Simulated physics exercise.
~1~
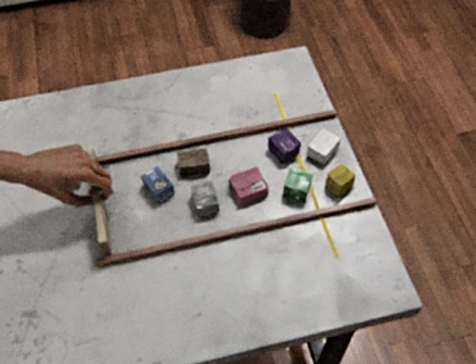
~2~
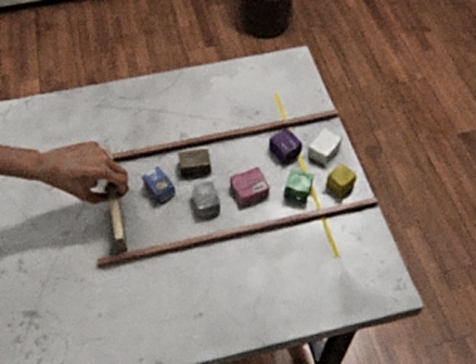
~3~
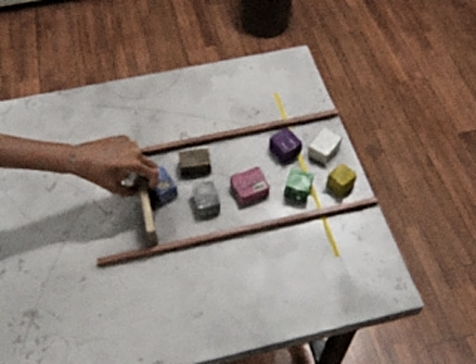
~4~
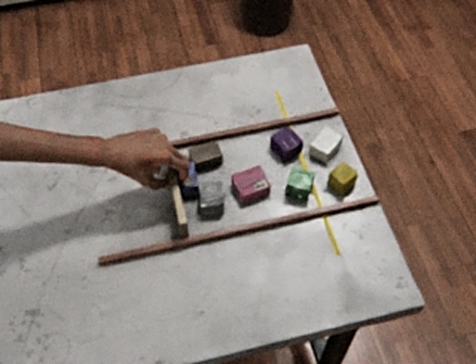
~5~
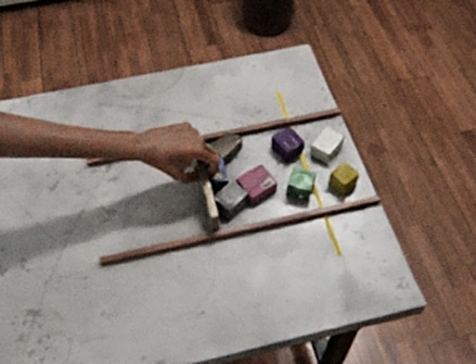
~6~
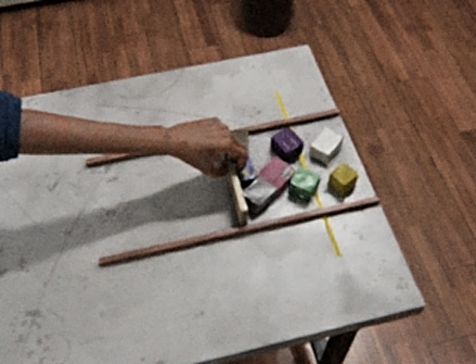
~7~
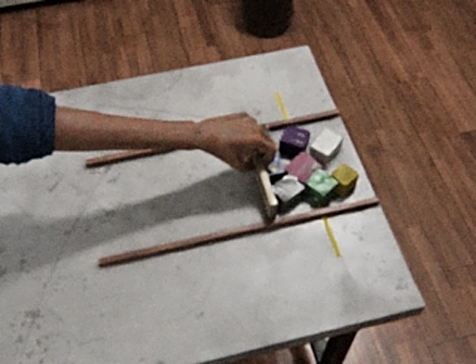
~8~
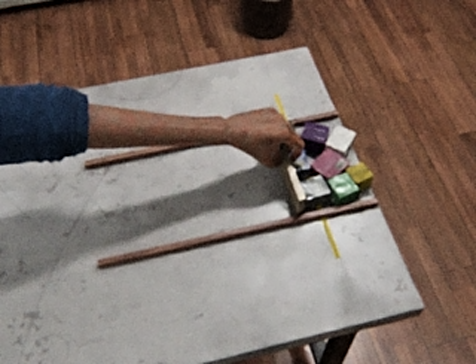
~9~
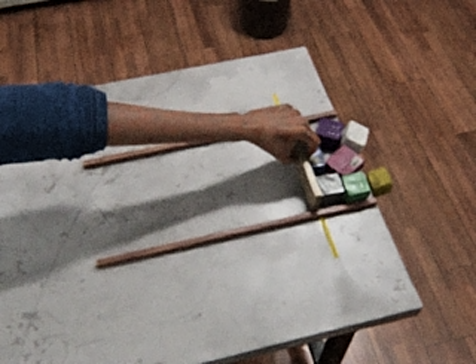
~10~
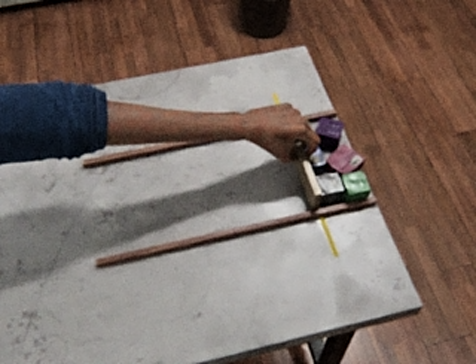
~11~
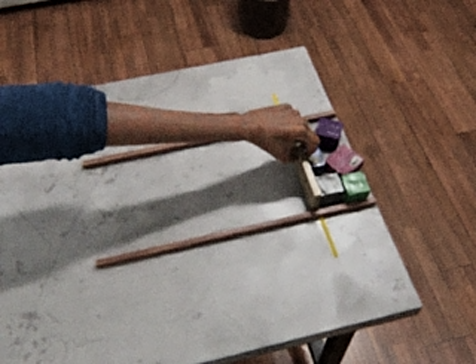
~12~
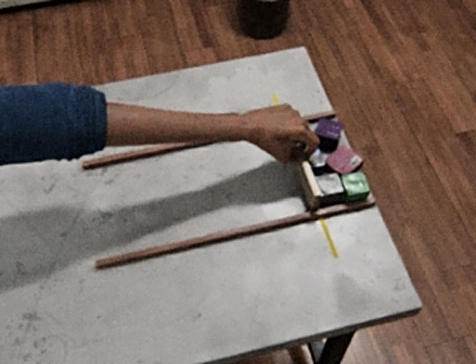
A hand slid a small board rightward between two rails on a table, gathering the scattered colored blocks and pushing them to the far edge, where the yellow and white ones went over before the board stopped, leaving the others bunched there.
